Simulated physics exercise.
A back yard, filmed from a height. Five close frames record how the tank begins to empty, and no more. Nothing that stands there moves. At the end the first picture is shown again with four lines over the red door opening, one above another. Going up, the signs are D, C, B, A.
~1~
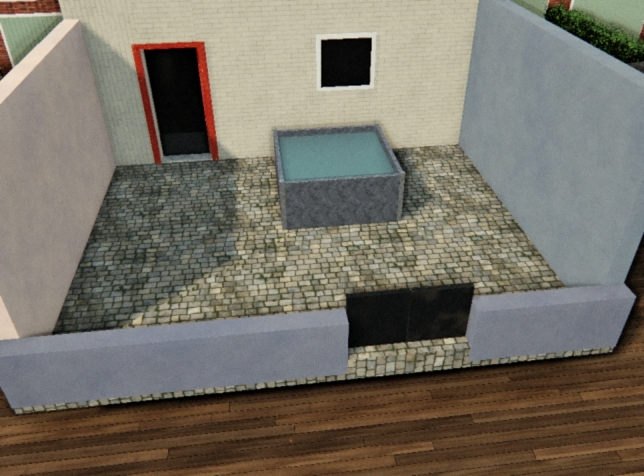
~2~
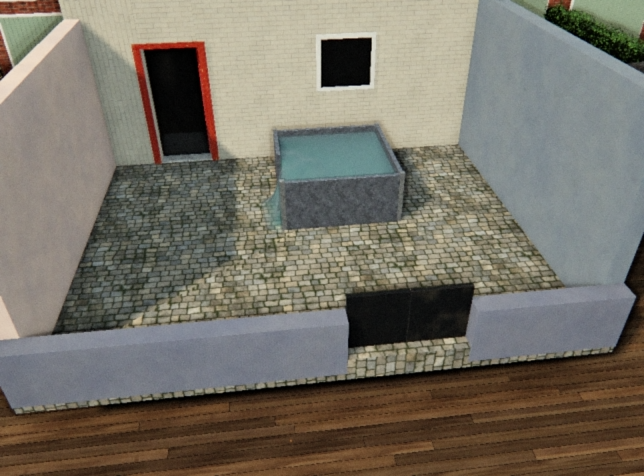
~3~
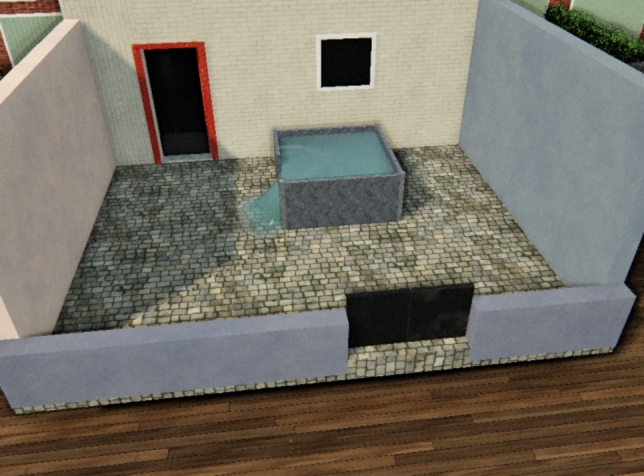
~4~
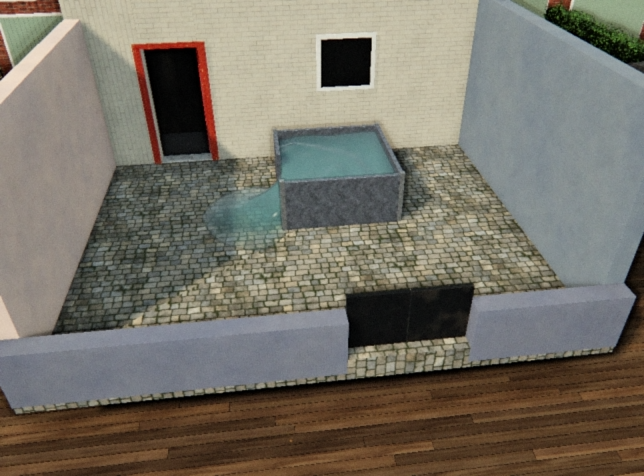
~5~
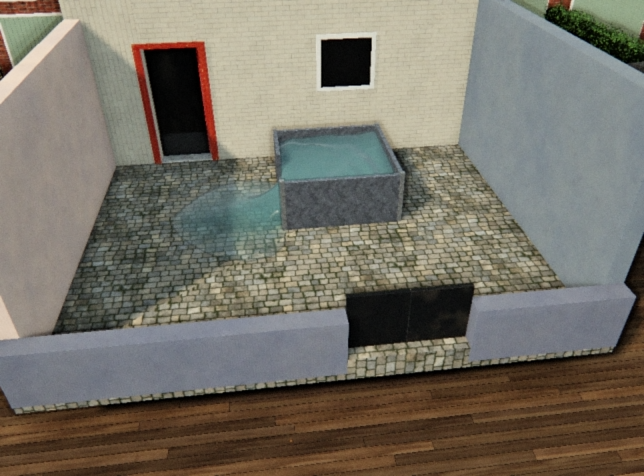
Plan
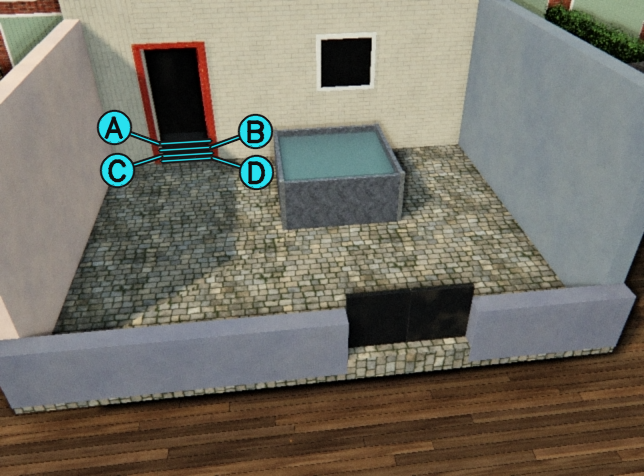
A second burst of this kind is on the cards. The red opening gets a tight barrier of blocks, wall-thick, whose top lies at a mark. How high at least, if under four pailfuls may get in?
The answer is line C.
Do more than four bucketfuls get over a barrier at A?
No.
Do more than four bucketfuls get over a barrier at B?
No, that is safe.
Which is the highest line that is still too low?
D it is.
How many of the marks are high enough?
Three of them.
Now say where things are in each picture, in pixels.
Water in the tank at rest, its middle at (334, 156); foot of the red doorway at (187, 161); shut gate at (409, 299), in the first picture.
Front seen at (276, 229), 1 % of the ground wet, in the second picture.
Front seen at (243, 204), 2 % of the ground wet, in the third picture.
Front seen at (208, 215), 6 % of the ground wet, in the fourth picture.
Front seen at (179, 225), 10 % of the ground wet, in the fifth picture.
On the marked copy, A at (184, 142); B at (185, 148); C at (186, 154); D at (187, 159); from the bottom up D, C, B, A.
With A, nothing gets over.
With B, nothing gets over.
With C, a splash gets over, under a bucket.
With D, about 10 bucketfuls get in.
